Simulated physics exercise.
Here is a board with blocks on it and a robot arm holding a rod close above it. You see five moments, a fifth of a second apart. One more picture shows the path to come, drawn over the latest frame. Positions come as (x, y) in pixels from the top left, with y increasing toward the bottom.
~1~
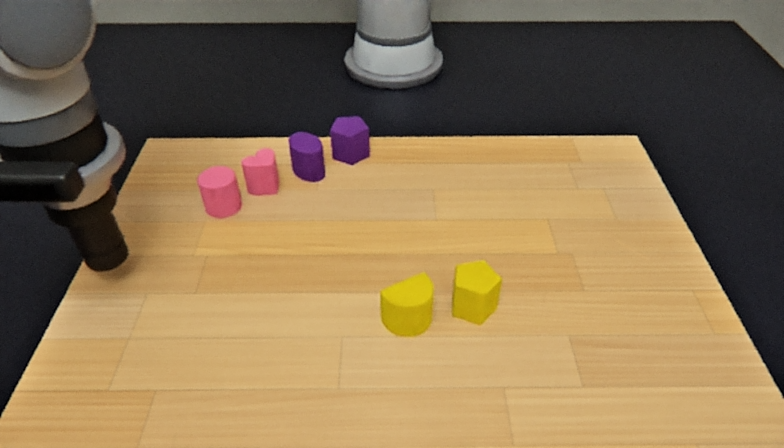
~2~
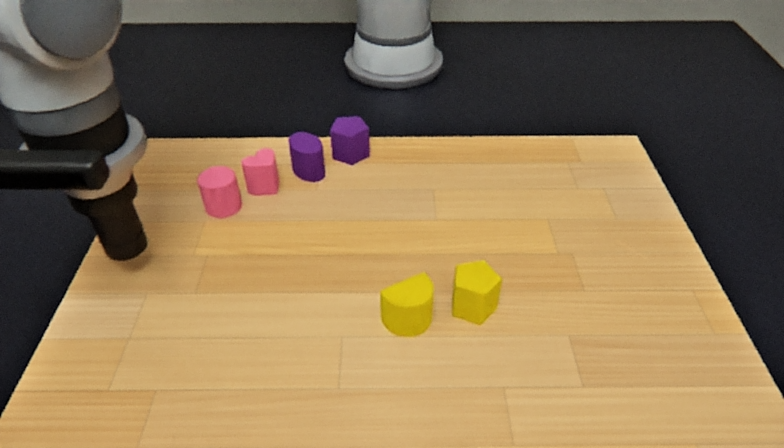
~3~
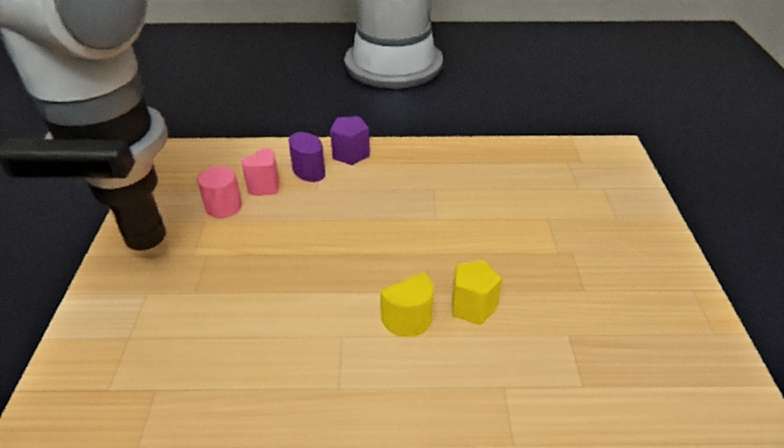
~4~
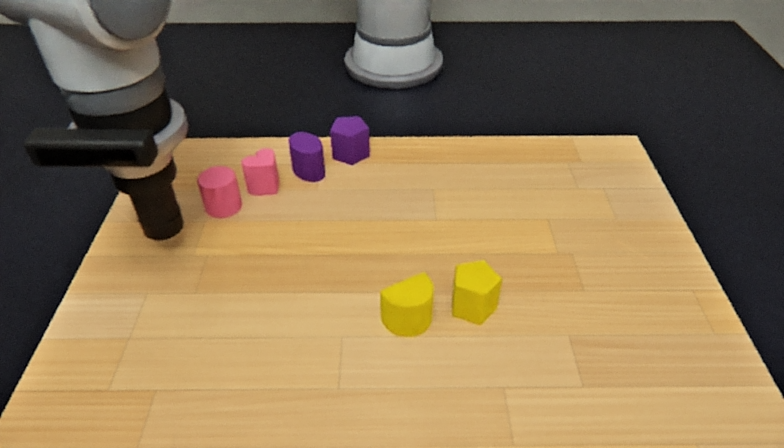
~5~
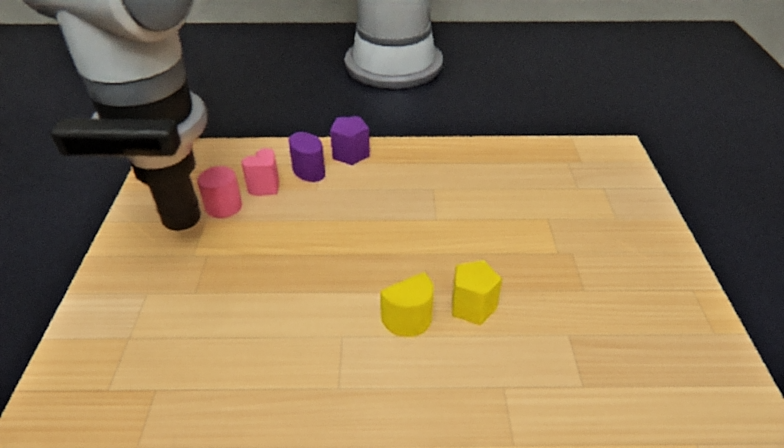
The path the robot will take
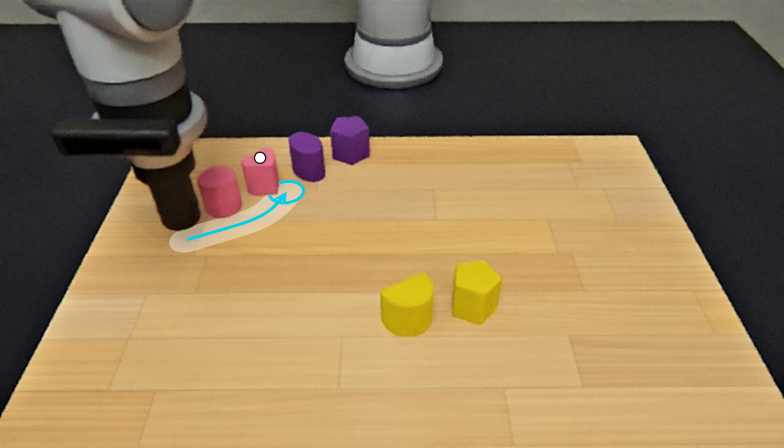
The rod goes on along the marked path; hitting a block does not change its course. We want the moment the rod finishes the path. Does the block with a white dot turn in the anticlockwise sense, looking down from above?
Going by the path, yes.
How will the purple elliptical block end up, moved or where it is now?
The block you're asking about stays where it is.
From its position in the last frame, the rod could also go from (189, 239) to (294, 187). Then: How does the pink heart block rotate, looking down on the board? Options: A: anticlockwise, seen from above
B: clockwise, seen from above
Option B.
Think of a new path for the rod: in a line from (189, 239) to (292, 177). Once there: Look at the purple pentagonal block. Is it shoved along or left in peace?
That block stays.
Path on the board, from (189, 239) via (229, 228) and (265, 214), ending at (286, 192); the dot is on the pink heart block.
The first path, step by step. One third of the way, rod at (224, 207); pink disc at (219, 175).
Two thirds of the way, rod at (261, 193); pink disc at (222, 174).
At the end, rod at (283, 172); pink disc at (222, 174); pink heart block at (263, 150), turned 45° anticlockwise; purple elliptical block in place.
